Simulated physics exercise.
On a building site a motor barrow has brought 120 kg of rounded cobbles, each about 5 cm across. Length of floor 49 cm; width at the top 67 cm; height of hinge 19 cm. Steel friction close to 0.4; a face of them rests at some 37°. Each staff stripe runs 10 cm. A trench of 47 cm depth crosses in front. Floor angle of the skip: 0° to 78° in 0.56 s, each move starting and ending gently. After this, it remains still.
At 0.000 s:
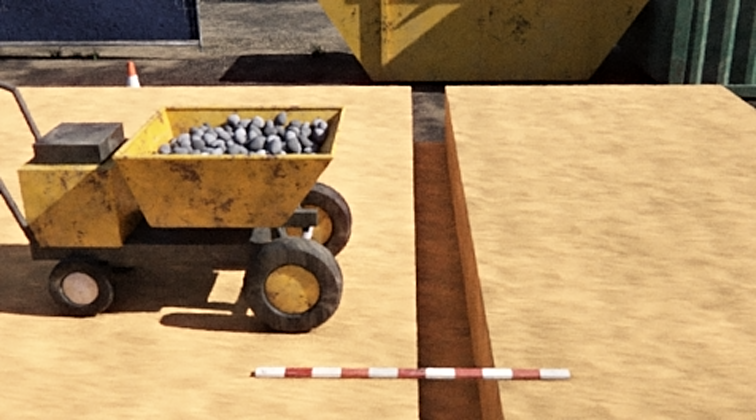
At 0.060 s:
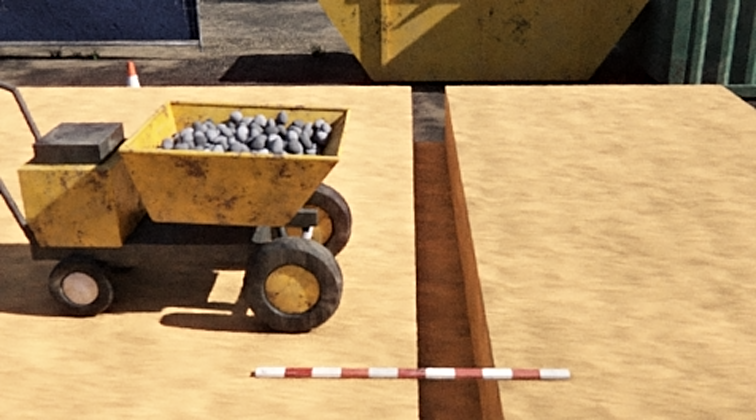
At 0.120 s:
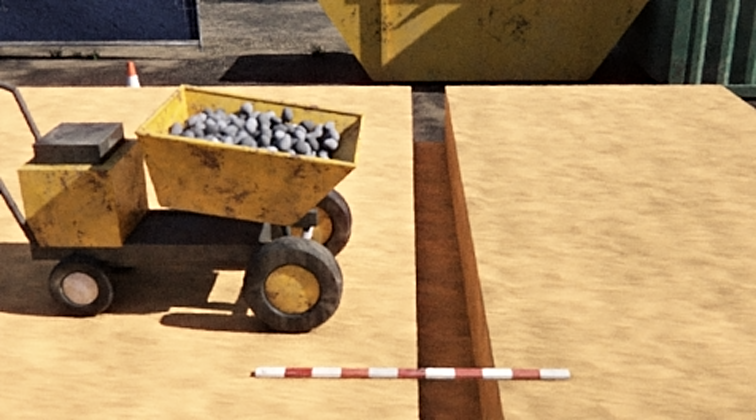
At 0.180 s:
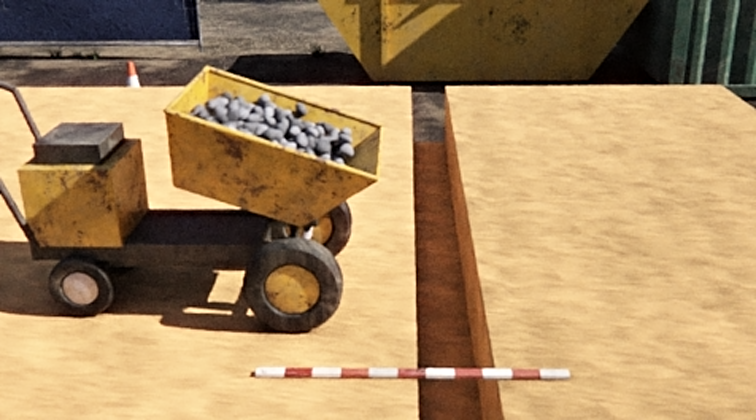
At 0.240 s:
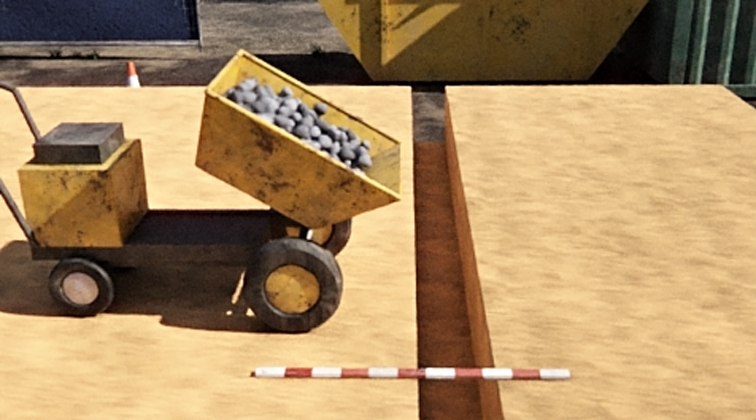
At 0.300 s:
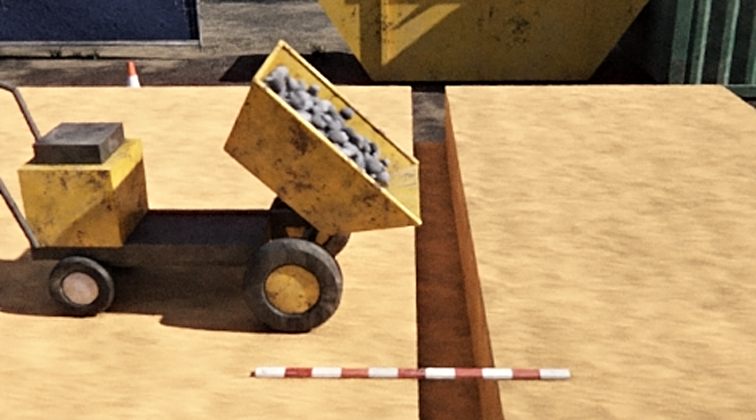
To begin with, a yellow motor barrow loaded with rounded grey cobbles stands on sandy ground, left of a narrow trench, its skip level. The skip then tilts toward the right, slowly at first, its rear rising steadily until the floor slopes steeply, the cobbles still inside and the wheels unmoved.
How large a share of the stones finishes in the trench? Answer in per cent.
A share of about 43 per cent.
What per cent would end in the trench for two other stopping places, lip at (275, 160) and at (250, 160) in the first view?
Near 80 and near 70 percent.
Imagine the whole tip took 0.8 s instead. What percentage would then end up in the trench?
About 55 percent, I'd say.
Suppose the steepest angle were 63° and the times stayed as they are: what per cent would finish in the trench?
Some 40% would finish there.
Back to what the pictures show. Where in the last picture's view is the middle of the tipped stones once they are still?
I'd point to around (511, 290).
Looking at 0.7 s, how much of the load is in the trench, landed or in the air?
Approx. 15 % of the load.
After 0.4 s the floor is at 66°; 100 % in the skip; the foremost stones are at (419, 227).
After 0.7 s the floor is at 78°; 57 % in the skip, 17 % in the trench, 26 % past the trench; the foremost stones are at (534, 271).
After 1.0 s the floor is at 78°; 4 % in the skip, 37 % in the trench, 58 % past the trench; the foremost stones are past the picture's edge.
After 3.0 s the floor is at 78°; 0 % in the skip, 43 % in the trench, 57 % past the trench; the foremost stones are past the picture's edge.
